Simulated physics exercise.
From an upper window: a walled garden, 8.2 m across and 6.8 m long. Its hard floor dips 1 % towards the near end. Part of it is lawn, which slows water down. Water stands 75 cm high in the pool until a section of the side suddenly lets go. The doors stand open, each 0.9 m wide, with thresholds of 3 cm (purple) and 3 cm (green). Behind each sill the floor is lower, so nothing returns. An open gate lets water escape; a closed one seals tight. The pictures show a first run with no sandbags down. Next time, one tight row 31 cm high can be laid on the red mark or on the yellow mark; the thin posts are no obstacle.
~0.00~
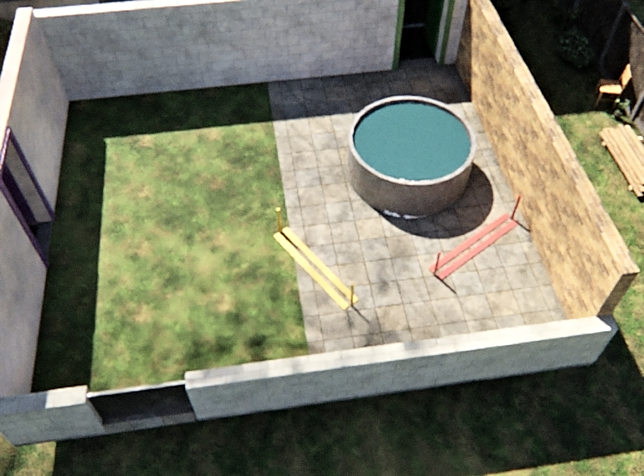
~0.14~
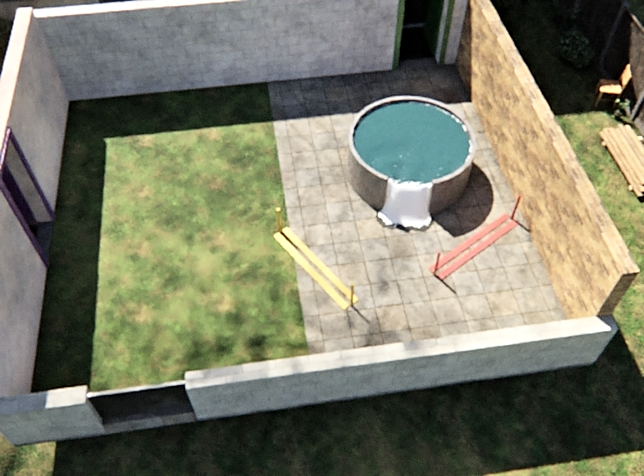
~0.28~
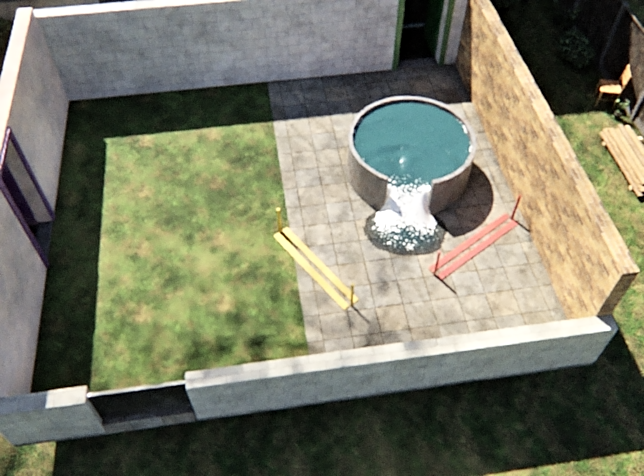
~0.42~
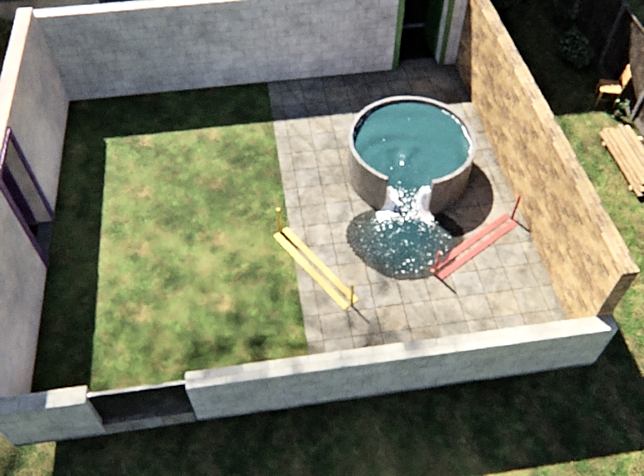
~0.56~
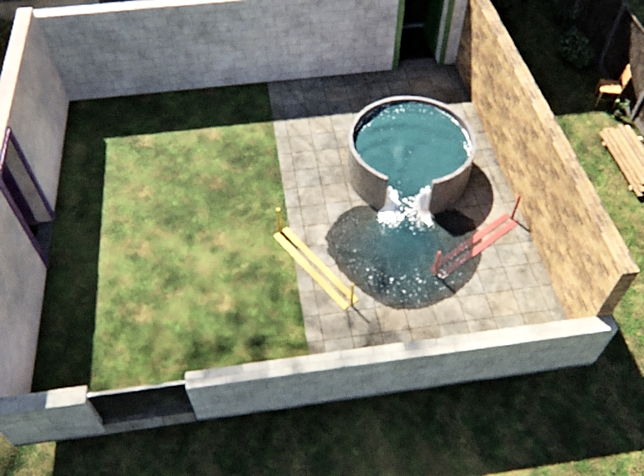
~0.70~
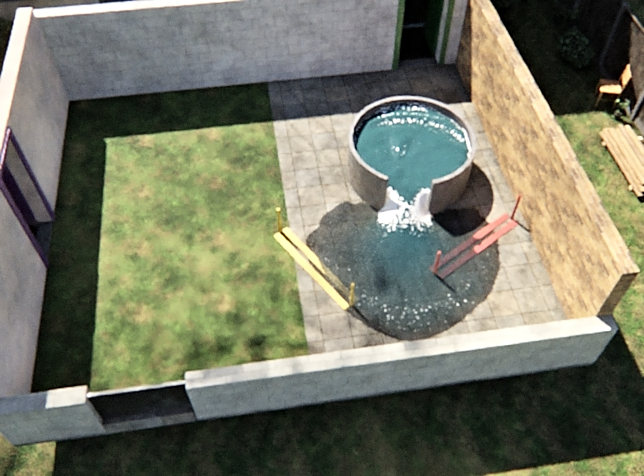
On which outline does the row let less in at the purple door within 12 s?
Choose yellow.
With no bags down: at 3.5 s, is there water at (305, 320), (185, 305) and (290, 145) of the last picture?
In turn: Wet, under water, dry.
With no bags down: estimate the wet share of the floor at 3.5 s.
About 35 per cent.
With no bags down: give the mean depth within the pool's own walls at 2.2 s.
Roughly 45 cm on average.
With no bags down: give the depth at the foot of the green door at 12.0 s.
Some 3.5 cm.
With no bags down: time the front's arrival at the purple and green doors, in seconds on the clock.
Arrival: Purple 6.5 s, green 6.5 s.
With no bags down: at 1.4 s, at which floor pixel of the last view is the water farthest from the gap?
At about (294, 382).
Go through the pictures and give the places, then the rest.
In the first frame, the pool at (412, 141) is whole and still, 75 cm deep.
In the second frame, the front is at (429, 222), 0.4 m from the gap at (407, 203); 0.2 m2 of floor is under water; 75 cm left at the back of the pool.
In the third frame, water pours out at (407, 204) and has run 0.8 m, to (424, 251); typically 9 cm deep outside, 75 cm at the pool's back.
In the fourth frame, the front is at (398, 275), 1.3 m from the gap at (407, 205); 1.9 m2 of floor is under water; 75 cm left at the back of the pool.
In the fifth frame, the front is at (394, 304), 1.9 m from the gap at (407, 204); 3.5 m2 of floor is under water; 70 cm left at the back of the pool.
In the sixth frame, water pours out at (407, 204) and has run 2.4 m, to (398, 334); typically 4 cm deep outside, 63 cm at the pool's back.
After 1.4 s water covers 20 % of the floor and is deepest (34 cm) near (408, 221) in the run without bags; in at the purple door, 0 L with no bags, 0 L with the row on red, 0 L on yellow.
After 2.2 s water covers 25 % of the floor and is deepest (30 cm) near (576, 343) in the run without bags; in at the purple door, 0 L with no bags, 0 L with the row on red, 0 L on yellow.
After 3.5 s water covers 35 % of the floor and is deepest (21 cm) near (408, 221) in the run without bags; in at the purple door, 0 L with no bags, 0 L with the row on red, 0 L on yellow.
After 7.0 s water covers 60 % of the floor and is deepest (16 cm) near (426, 363) in the run without bags; in at the purple door, 0 L with no bags, 2 L with the row on red, 0 L on yellow.
After 12.0 s water covers 85 % of the floor and is deepest (10 cm) near (390, 368) in the run without bags; in at the purple door, 18 L with no bags, 27 L with the row on red, 1 L on yellow.
